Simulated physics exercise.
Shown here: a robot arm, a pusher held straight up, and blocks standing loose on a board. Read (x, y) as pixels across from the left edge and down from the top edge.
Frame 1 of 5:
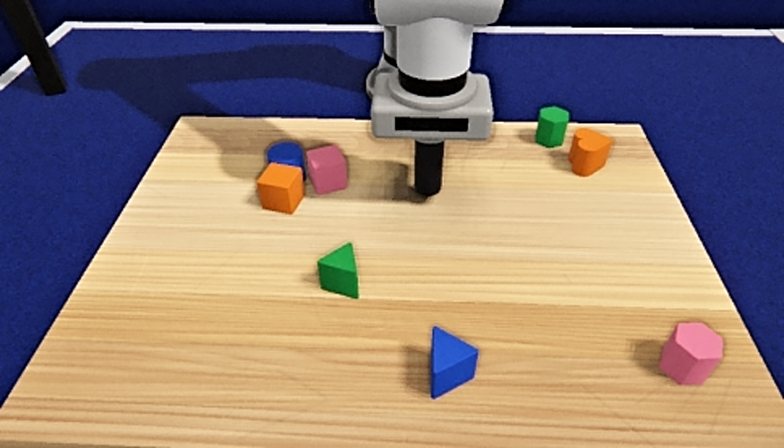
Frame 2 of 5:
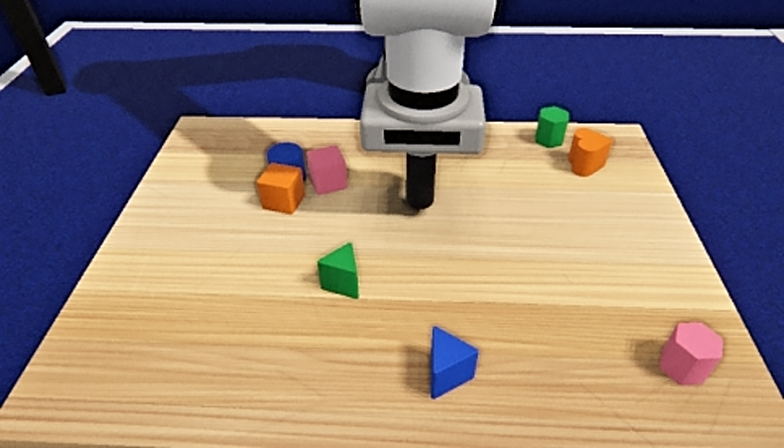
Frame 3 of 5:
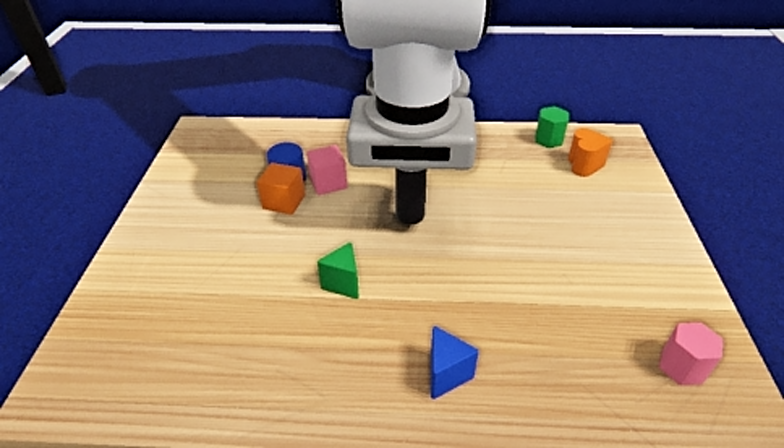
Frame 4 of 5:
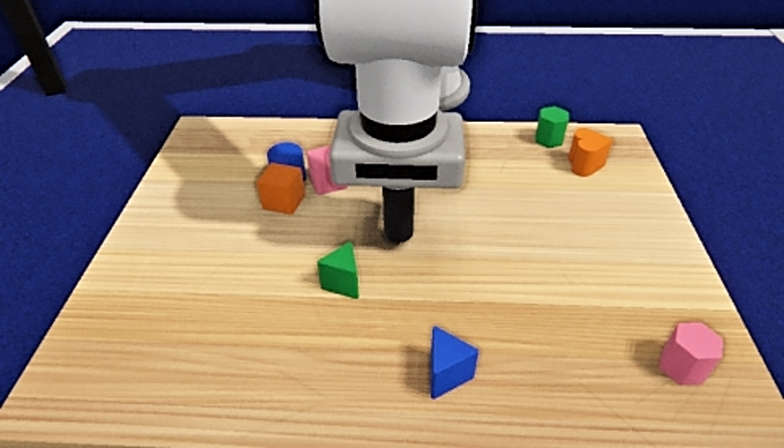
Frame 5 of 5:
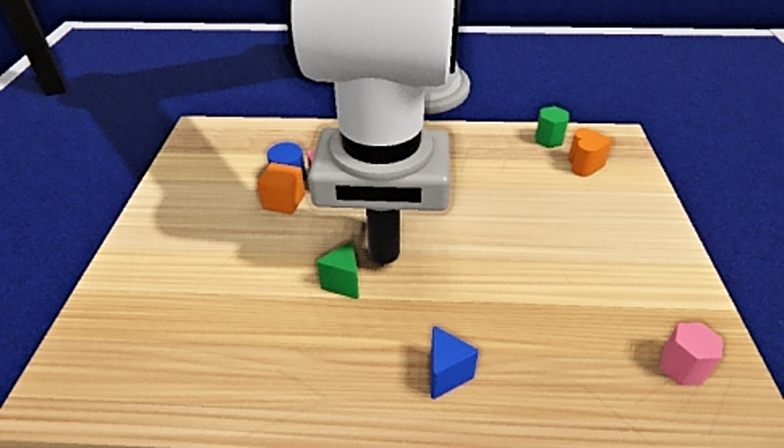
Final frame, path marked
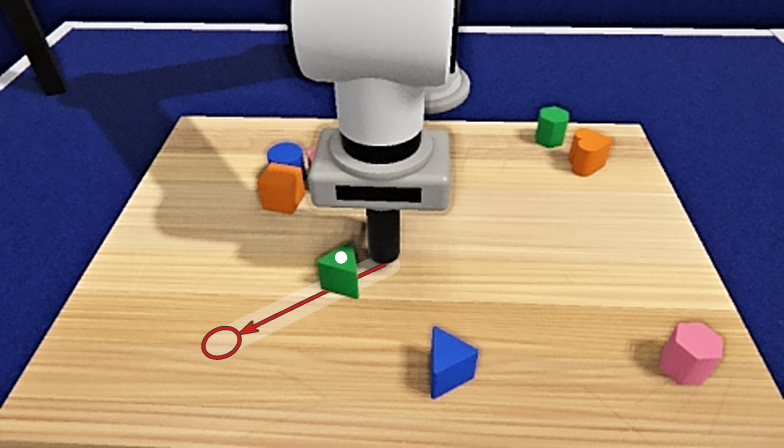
The robot arm moved its black upright pusher a short way forward and slightly left across the wooden board, drawing near the green three-sided block, while all the blocks stayed where they were.
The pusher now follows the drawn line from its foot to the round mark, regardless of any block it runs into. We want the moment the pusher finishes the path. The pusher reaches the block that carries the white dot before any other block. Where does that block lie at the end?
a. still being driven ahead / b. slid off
a - still being driven ahead.
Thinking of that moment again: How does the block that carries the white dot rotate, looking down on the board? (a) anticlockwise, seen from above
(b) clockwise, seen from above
The correct letter is a.
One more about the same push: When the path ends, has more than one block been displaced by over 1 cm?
No - that is not the case.
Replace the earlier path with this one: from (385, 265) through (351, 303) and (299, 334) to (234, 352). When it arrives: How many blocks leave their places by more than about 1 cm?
In total, one block gets moved by over 1 cm.
The line goes straight from (385, 265) to (222, 342); the dot is on the green three-sided block.
What follows on the original path. One third of the way, pusher at (333, 277); green three-sided block at (305, 275), turned 30° anticlockwise.
Two thirds of the way, pusher at (278, 304); green three-sided block at (246, 304), turned 40° anticlockwise.
At the end, pusher at (218, 332); green three-sided block at (181, 336), turned 45° anticlockwise.
